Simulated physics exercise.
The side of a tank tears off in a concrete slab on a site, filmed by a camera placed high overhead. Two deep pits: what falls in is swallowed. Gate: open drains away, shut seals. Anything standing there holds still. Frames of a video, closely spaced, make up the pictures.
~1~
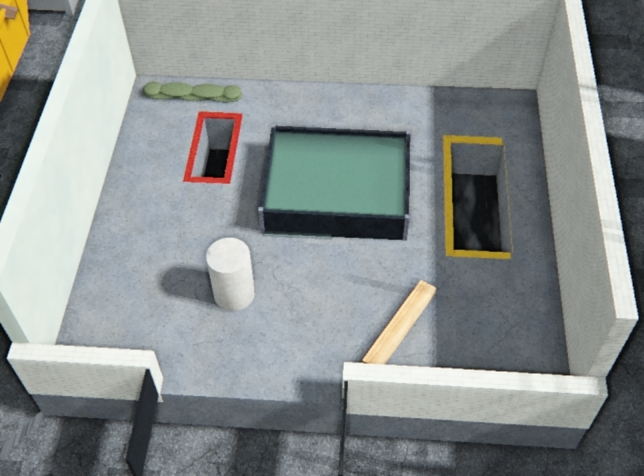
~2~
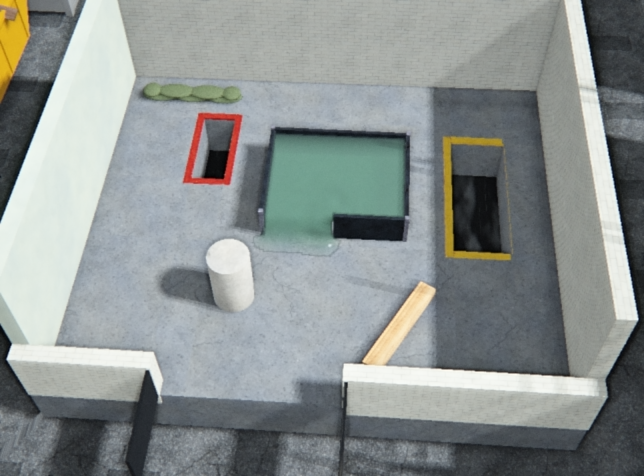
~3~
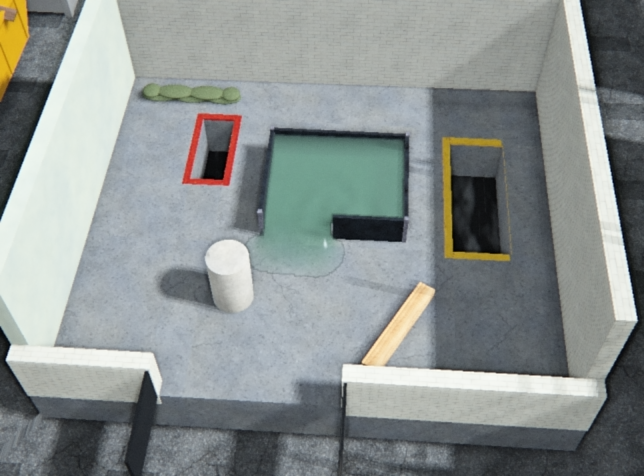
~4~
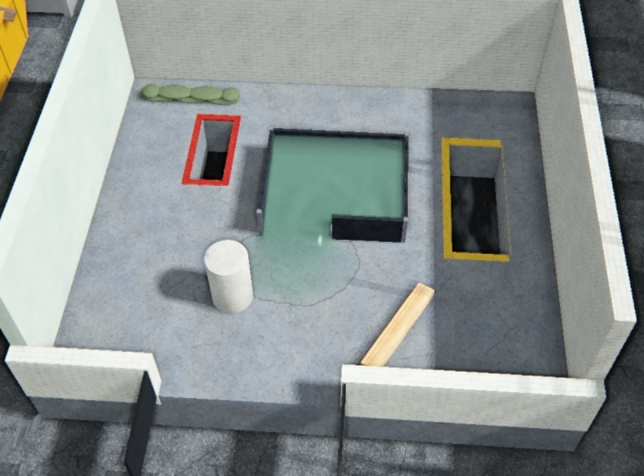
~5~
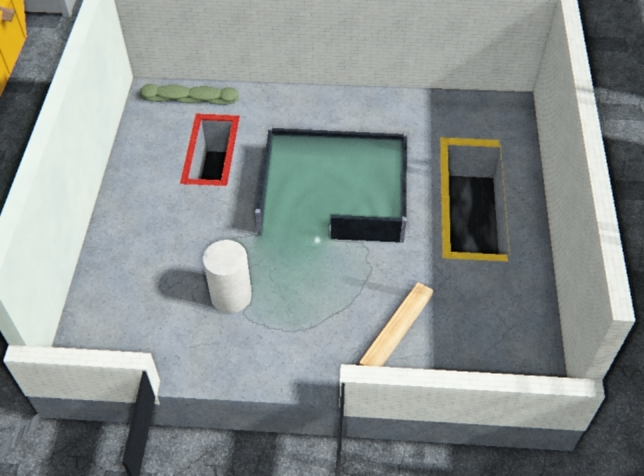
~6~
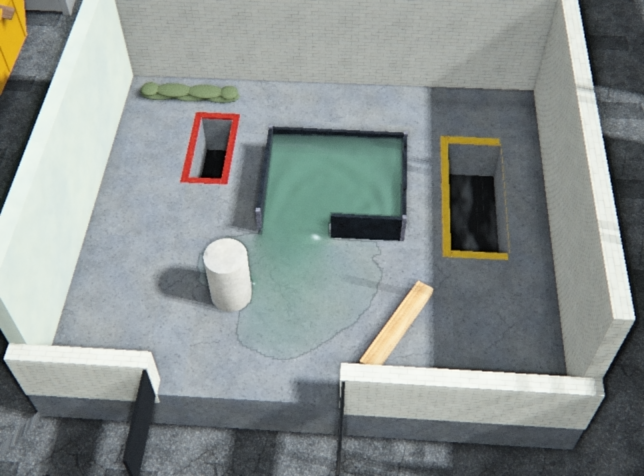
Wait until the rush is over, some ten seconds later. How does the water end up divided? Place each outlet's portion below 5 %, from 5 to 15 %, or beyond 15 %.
Once it settles, the gate collects beyond 15 %, the yellow pit collects below 5 %, the red pit collects below 5 %.
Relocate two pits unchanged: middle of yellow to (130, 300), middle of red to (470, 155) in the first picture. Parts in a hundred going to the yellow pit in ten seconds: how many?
So the yellow pit ends up with 15 in a hundred.
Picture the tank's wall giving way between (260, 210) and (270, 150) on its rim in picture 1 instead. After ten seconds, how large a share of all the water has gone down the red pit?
Red: 25 %.
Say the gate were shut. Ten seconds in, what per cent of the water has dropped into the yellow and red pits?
In per cent: Yellow 8, red 8.
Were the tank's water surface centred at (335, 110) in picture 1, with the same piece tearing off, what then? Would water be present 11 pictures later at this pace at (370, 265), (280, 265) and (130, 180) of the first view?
Okay, first one got wet, second one got wet, last one high and dry.
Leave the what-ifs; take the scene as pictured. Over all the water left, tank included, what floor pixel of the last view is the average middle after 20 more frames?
About (297, 235).
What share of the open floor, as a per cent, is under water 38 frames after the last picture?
Share estimate: About 45 per cent.
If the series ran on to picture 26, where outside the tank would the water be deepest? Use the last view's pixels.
Around (251, 285).
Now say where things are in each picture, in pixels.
The water tank at (337, 174) is whole and still, in the first picture.
The front is at (260, 244), out from the gap at (299, 227), in the second picture.
Water pours out at (298, 229) and has run to (253, 257), in the third picture.
The front is at (311, 300), out from the gap at (298, 230), in the fourth picture.
Water pours out at (296, 229) and has run to (303, 324), in the fifth picture.
The front is at (271, 350), out from the gap at (296, 228), in the sixth picture.
A moment on, water covers 15 % of the floor; the gate 2 %, the yellow pit 0 %, the red pit 0 %.
Next, water covers 25 % of the floor; the gate 10 %, the yellow pit 0 %, the red pit 0 %.
Then, water covers 35 % of the floor; the gate 24 %, the yellow pit 0 %, the red pit 0 %.
Later, water covers 45 % of the floor; the gate 39 %, the yellow pit 0 %, the red pit 0 %.
In the end, water covers 50 % of the floor; the gate 51 %, the yellow pit 1 %, the red pit 1 %.
